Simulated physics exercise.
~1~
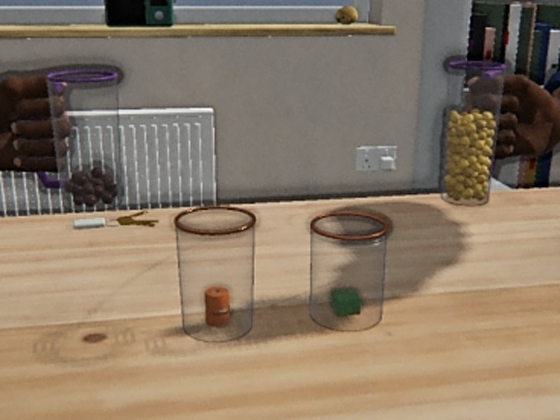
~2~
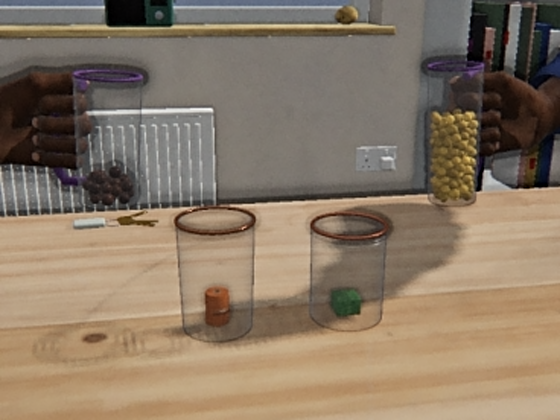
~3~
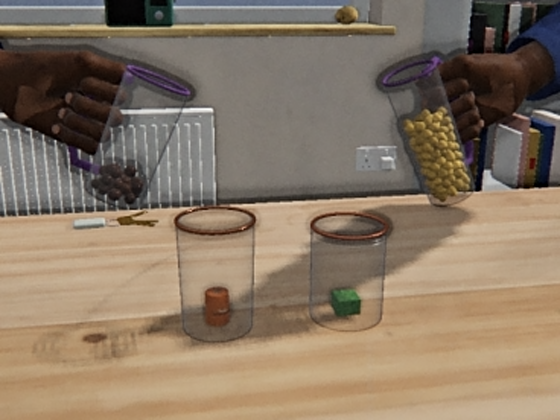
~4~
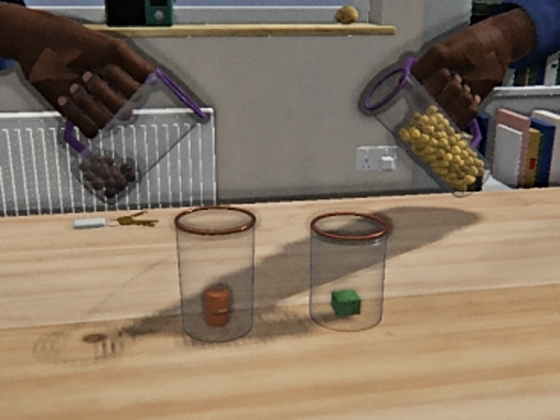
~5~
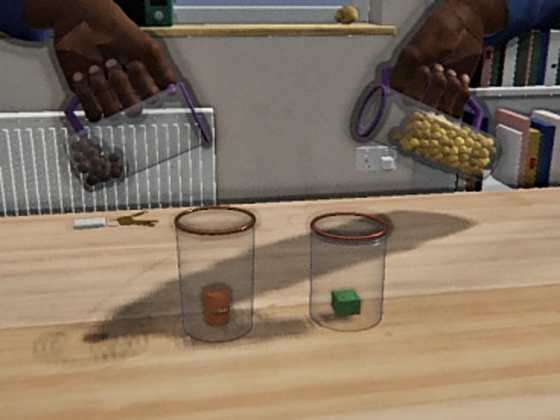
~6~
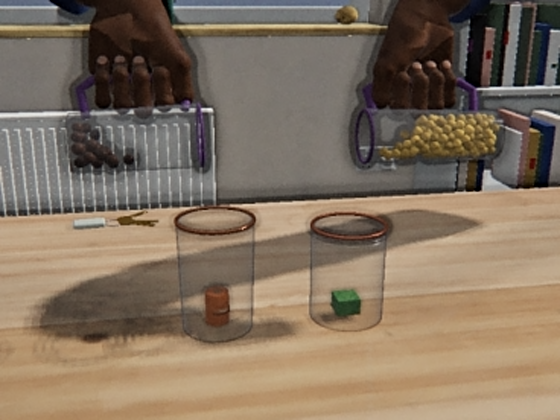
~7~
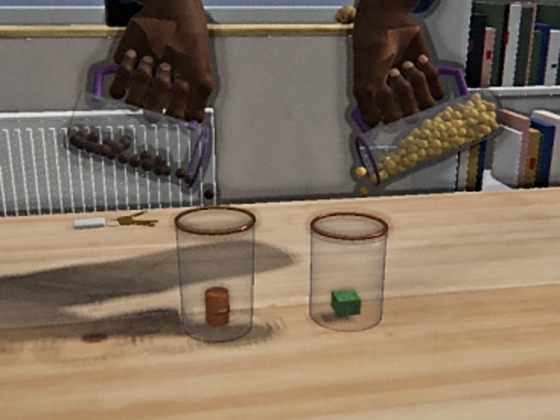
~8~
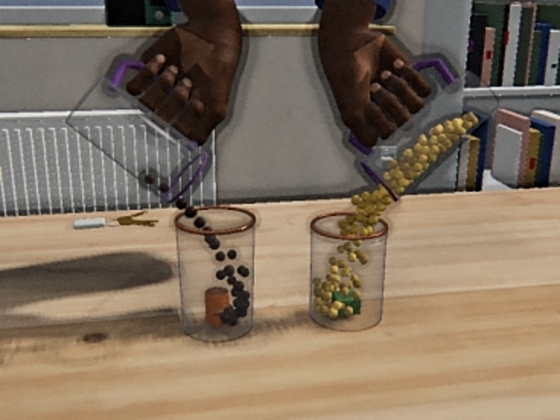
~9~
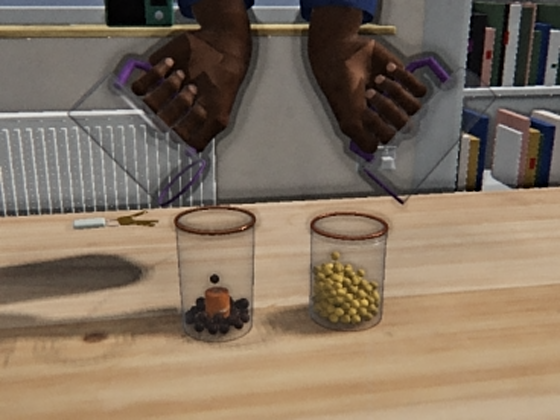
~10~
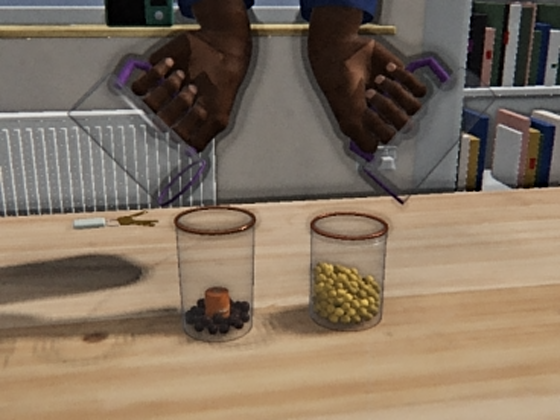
Two hands tipping dark balls and yellow balls into clear containers, leaving the left orange object showing and burying the green block.
